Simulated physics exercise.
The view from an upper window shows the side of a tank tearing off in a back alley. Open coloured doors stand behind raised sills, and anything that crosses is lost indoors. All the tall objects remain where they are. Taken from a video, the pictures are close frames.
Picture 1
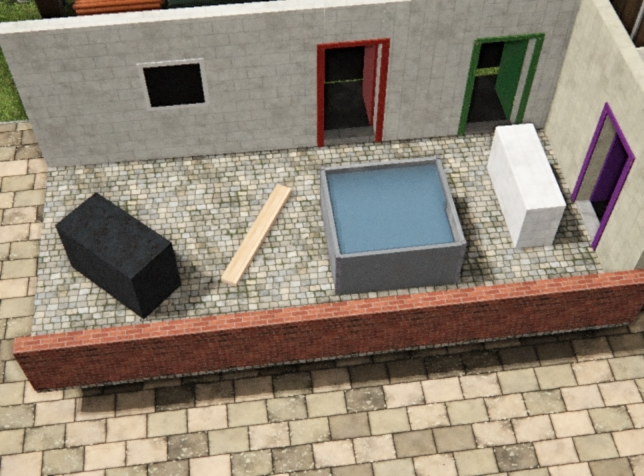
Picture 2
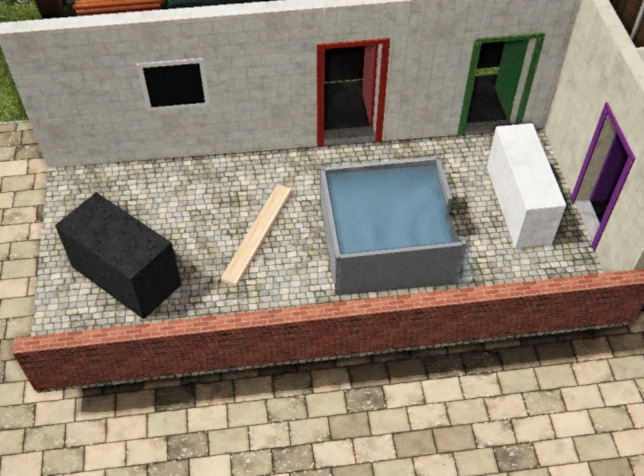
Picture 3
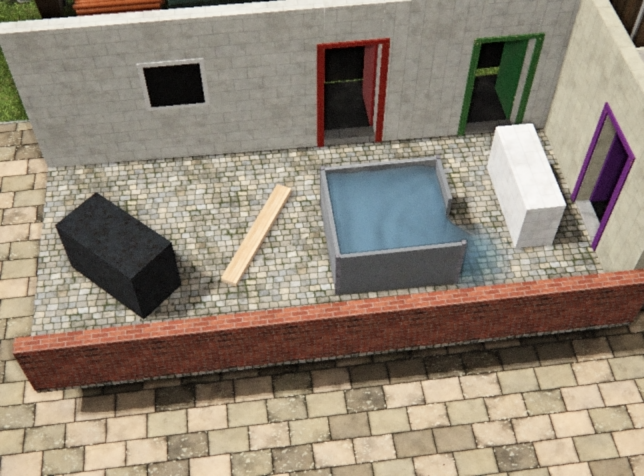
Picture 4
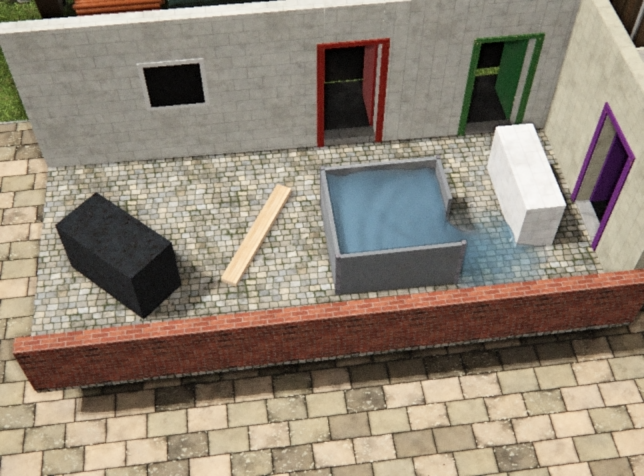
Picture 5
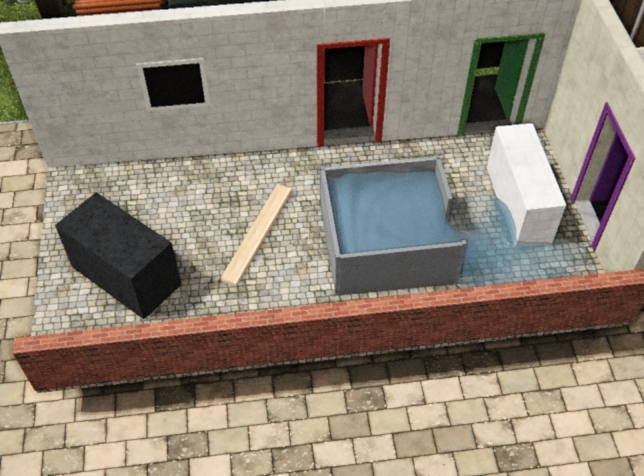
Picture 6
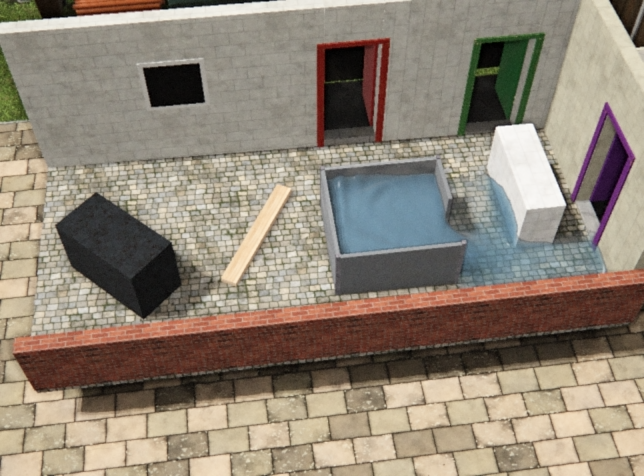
We see a paved yard with a grey open tank of blue water between a wooden plank and a white block; the tank's right side breaks open, and water pours out and spreads rightward across the paving around the block.
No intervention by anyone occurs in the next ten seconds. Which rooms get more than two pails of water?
Result: Green door: Over two pails. Red door: Two pails at most. Purple door: Over two pails.
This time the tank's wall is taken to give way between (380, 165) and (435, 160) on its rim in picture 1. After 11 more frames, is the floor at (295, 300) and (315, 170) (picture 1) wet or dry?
Point one not reached; point two reached.
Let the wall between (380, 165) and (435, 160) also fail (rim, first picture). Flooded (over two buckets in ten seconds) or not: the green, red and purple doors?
Well, the green door overshoots, the red door overshoots, and the purple door overshoots.
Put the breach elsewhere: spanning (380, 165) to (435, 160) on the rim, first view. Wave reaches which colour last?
Answer: The purple-painted one.
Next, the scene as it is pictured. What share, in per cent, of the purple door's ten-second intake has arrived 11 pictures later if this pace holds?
Share at that point: Close to 20 in a hundred.
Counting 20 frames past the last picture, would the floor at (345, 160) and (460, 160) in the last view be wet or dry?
Point one: Swamped. Point two: Swamped.
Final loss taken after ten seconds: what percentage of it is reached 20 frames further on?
My reading is near 35 per cent.
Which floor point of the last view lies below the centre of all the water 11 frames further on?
Roughly at (454, 245).
A moment on, water covers 20 % of the floor; the green door under two buckets in, the red door not reached, the purple door under two buckets in.
Next, water covers 35 % of the floor; the green door over two buckets in, the red door wet at the sill, nothing in, the purple door far over two buckets in.
Then, water covers 50 % of the floor; the green door far over two buckets in, the red door wet at the sill, nothing in, the purple door far over two buckets in.
Later, water covers 70 % of the floor; the green door far over two buckets in, the red door wet at the sill, nothing in, the purple door far over two buckets in.
In the end, water covers 95 % of the floor; the green door far over two buckets in, the red door wet at the sill, nothing in, the purple door far over two buckets in.
